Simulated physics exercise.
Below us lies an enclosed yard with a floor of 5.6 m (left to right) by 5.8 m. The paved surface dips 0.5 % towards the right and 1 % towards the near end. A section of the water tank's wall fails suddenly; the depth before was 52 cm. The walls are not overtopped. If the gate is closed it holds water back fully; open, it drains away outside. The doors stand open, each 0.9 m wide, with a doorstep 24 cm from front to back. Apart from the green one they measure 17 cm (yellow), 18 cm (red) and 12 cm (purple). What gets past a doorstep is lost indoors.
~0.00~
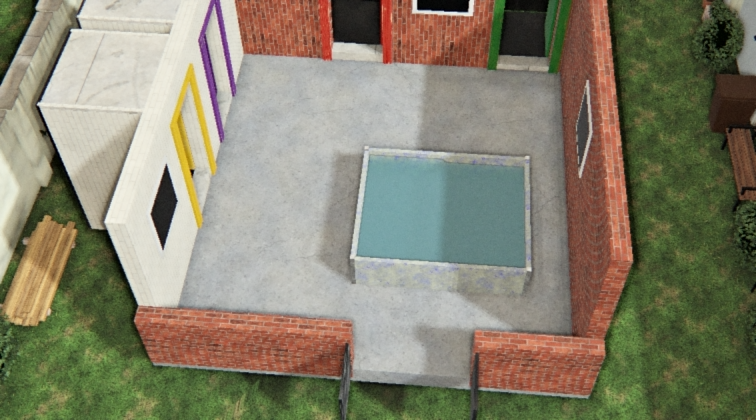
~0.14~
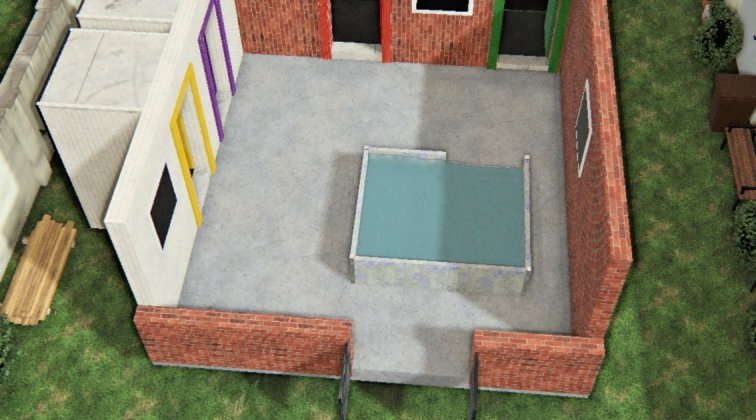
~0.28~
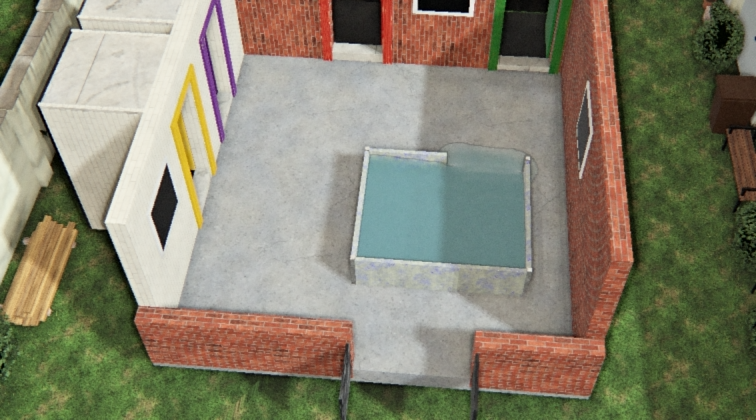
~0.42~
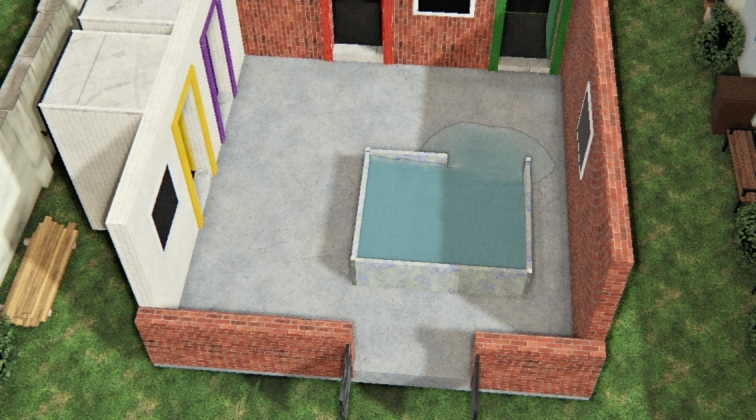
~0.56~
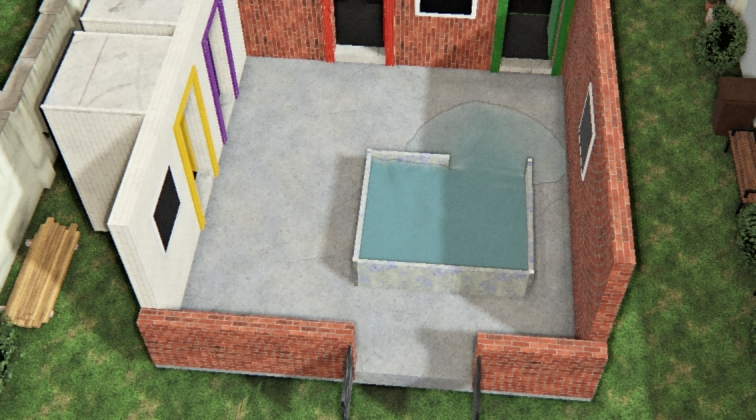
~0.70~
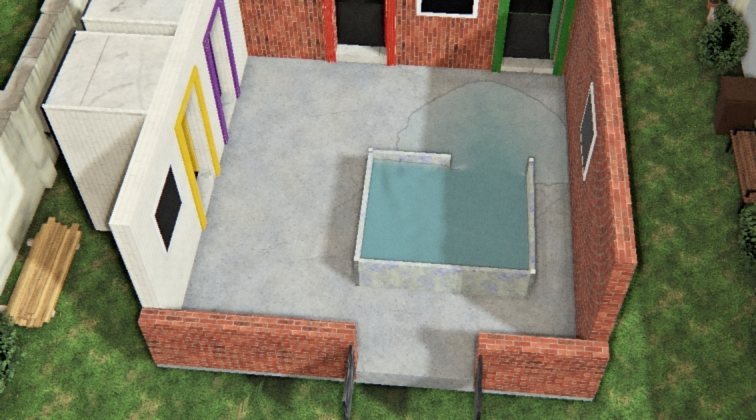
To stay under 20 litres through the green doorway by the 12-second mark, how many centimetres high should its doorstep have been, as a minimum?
At least 28 cm or so.
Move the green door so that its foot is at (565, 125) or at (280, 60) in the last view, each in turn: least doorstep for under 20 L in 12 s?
Roughly 20 and 10.5 cm.
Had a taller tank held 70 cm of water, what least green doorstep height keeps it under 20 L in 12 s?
Then roughly 39 cm.
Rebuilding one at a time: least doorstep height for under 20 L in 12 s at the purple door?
About 8.5 cm at purple.
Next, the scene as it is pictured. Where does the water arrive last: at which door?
It is the yellow one.
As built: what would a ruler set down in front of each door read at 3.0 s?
Depths in cm: Yellow 0, red 8, green 28, purple 0.
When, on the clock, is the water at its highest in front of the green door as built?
Around 2.0 s.
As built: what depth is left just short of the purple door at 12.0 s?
Roughly 5.5 cm deep.
After 1.4 s water covers 25 % of the floor, deepest (34 cm) near (564, 75); 22 cm at the green door, 13 litres in over its 11 cm doorstep.
After 3.0 s water covers 35 % of the floor, deepest (28 cm) near (533, 74); 28 cm at the green door, 182 litres in over its 11 cm doorstep.
After 12.0 s water covers 100 % of the floor, deepest (14 cm) near (578, 372); 6 cm at the green door, 306 litres in over its 11 cm doorstep.
At the green door as built, the water arrived by 0.9 s and peaked near 32 cm at 2.0 s.
With a doorstep of 24.5 cm, 38 litres would have come in within the 12 s; with 33.5 cm, 4 litres. So under 20 litres takes about 28 cm.
